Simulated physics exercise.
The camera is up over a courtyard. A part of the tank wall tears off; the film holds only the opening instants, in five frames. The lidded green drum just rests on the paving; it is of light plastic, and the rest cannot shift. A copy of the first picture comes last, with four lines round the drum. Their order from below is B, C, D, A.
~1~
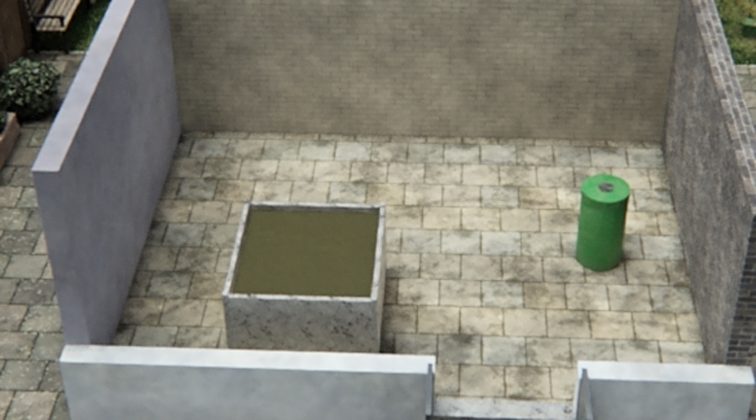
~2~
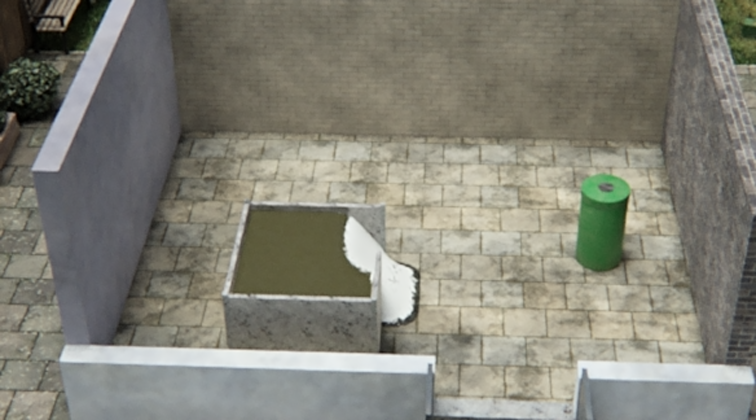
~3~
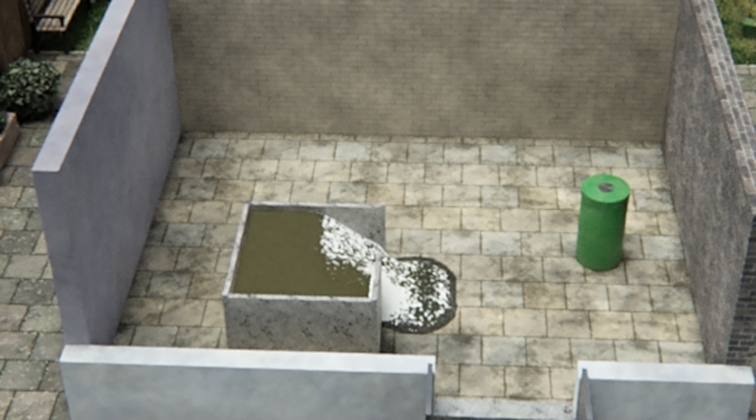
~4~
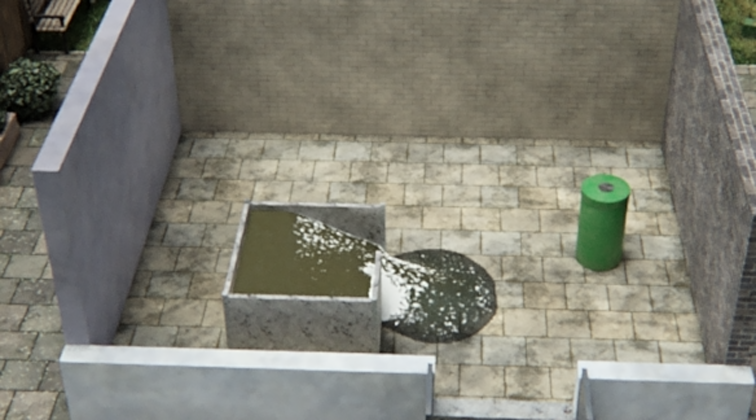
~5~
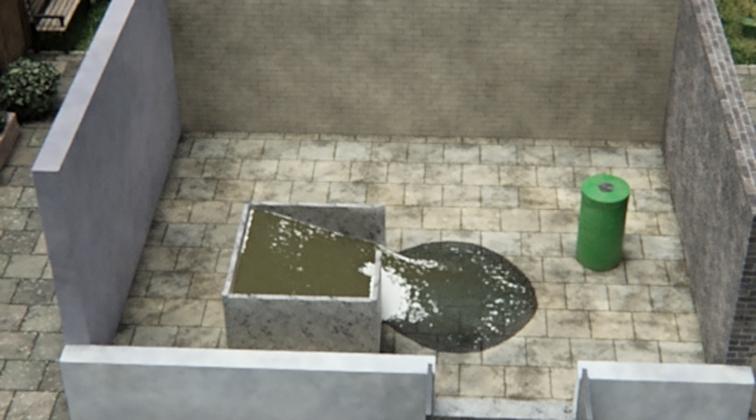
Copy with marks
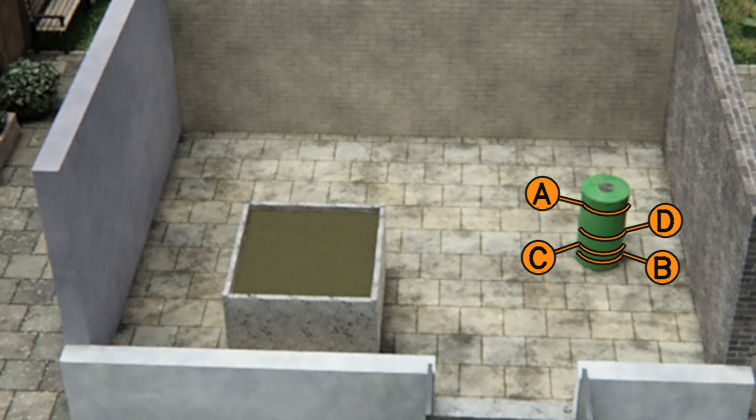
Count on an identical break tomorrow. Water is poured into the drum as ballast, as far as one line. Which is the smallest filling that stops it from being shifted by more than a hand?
Use level D.
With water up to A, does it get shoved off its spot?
No, that is safe.
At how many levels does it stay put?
Two of the four.
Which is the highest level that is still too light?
Here it is level C.
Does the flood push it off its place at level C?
Yes, it does.
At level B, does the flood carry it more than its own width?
Yes, it does.
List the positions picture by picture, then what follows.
Lid of the green drum at (606, 188); tank full, its middle at (308, 255); open gate at (506, 362), in the first picture.
In the second picture, 1 % of the ground under water, its edge towards the drum at (412, 279).
In the third picture, 3 % of the ground under water, its edge towards the drum at (442, 269).
In the fourth picture, 6 % of the ground under water, its edge towards the drum at (478, 270).
Lid of the green drum at (606, 188); 8 % of the ground under water, its edge towards the drum at (526, 287), in the fifth picture.
In orange, A at (607, 213); B at (601, 262); C at (602, 254); D at (604, 239); from the bottom up B, C, D, A.
For level A, it does not move.
For level B, it is pushed about 3 times its own width away.
For level C, it is pushed about half its own width away.
For level D, it does not move.
